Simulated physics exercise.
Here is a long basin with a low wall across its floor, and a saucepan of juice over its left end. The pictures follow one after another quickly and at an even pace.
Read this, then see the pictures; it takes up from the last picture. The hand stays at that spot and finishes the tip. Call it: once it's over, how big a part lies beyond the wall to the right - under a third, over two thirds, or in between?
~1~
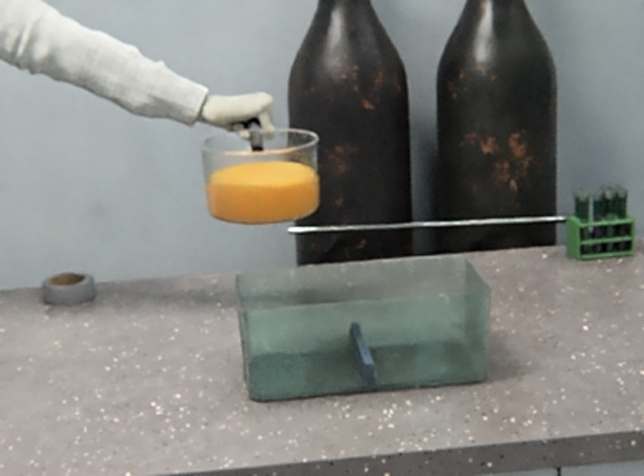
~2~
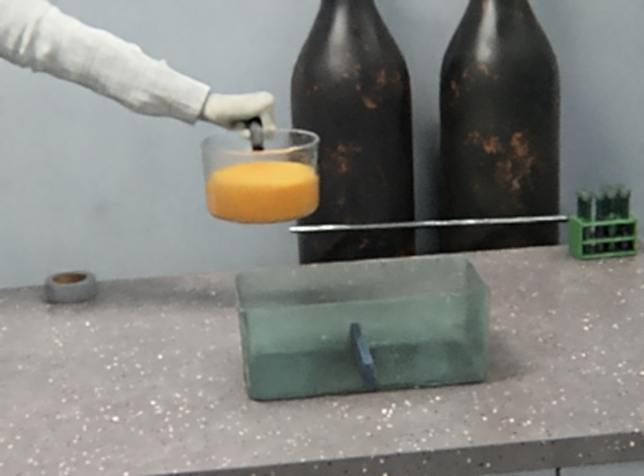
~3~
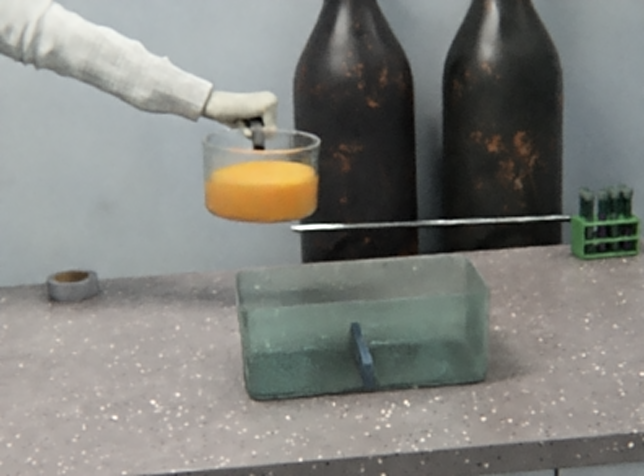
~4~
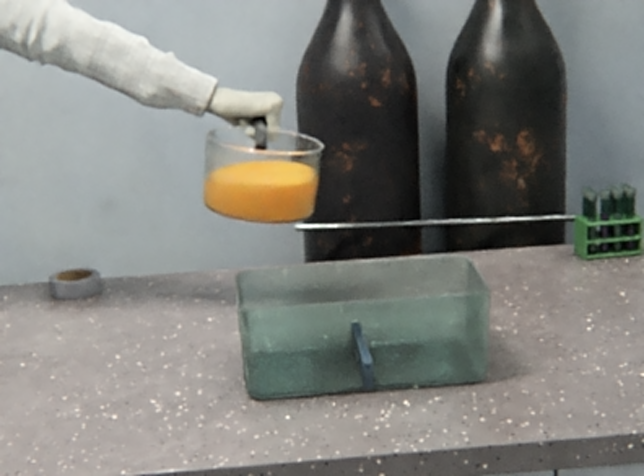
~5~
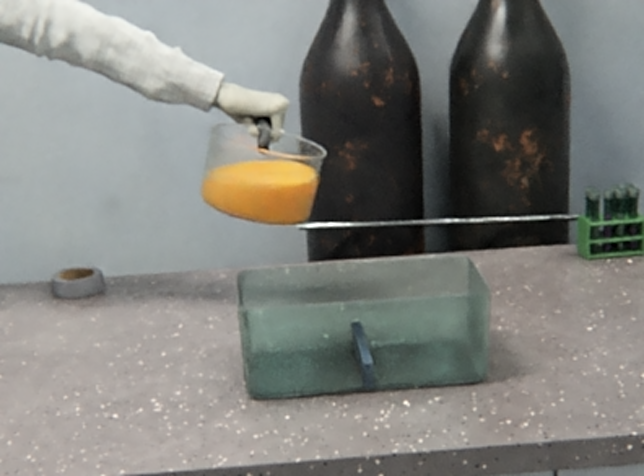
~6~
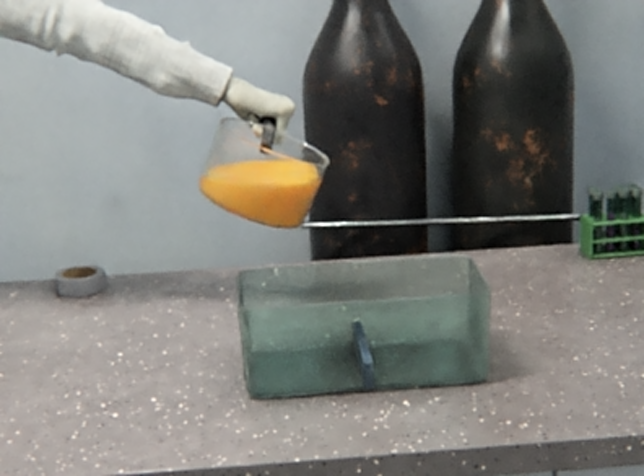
In between.
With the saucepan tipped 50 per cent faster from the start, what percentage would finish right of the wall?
I'd estimate some 45 percent.
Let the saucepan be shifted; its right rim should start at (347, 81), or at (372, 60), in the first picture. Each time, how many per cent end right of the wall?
It comes to about 85 %, followed by about 75 %.
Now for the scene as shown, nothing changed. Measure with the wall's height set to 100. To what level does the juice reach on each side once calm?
Left part: 40 per cent, right part: 50 per cent.
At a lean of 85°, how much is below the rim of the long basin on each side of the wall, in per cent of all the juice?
Split: Left 0 per cent, right 10 per cent.
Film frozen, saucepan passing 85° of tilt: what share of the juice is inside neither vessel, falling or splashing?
Around 35 in a hundred.
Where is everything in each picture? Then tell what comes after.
In the first picture, it leans 0°; its right rim is at (317, 138); the juice meets the walls at (207, 177) and (316, 169); the long basin's rim runs from (238, 293) to (478, 273); the wall's top is at (361, 344).
In the second picture, it leans 1°; its right rim is at (318, 139); the juice meets the walls at (207, 176) and (315, 169).
In the third picture, it leans 4°; its right rim is at (319, 142); the juice meets the walls at (207, 176) and (315, 169).
In the fourth picture, it leans 9°; its right rim is at (322, 147); the juice meets the walls at (207, 176) and (316, 170).
In the fifth picture, it leans 16°; its right rim is at (325, 153); the juice meets the walls at (206, 175) and (318, 170).
In the sixth picture, it leans 24°; its right rim is at (328, 162); the juice meets the walls at (204, 174) and (321, 170).
A moment on, the saucepan is tipped on its side and 55 per cent is still to pour, 1 is left of the wall and 8 right of it.
Next, the saucepan is tipped right over and 9 per cent is still to pour, 24 is left of the wall and 56 right of it.
Then the saucepan is tipped right over and 0 per cent is still to pour, 43 is left of the wall and 56 right of it.
Later the saucepan is tipped right over and 0 per cent is still to pour, 42 is left of the wall and 57 right of it.
Finally, 42 per cent lies left of the wall, 56 right of it and 1 outside.
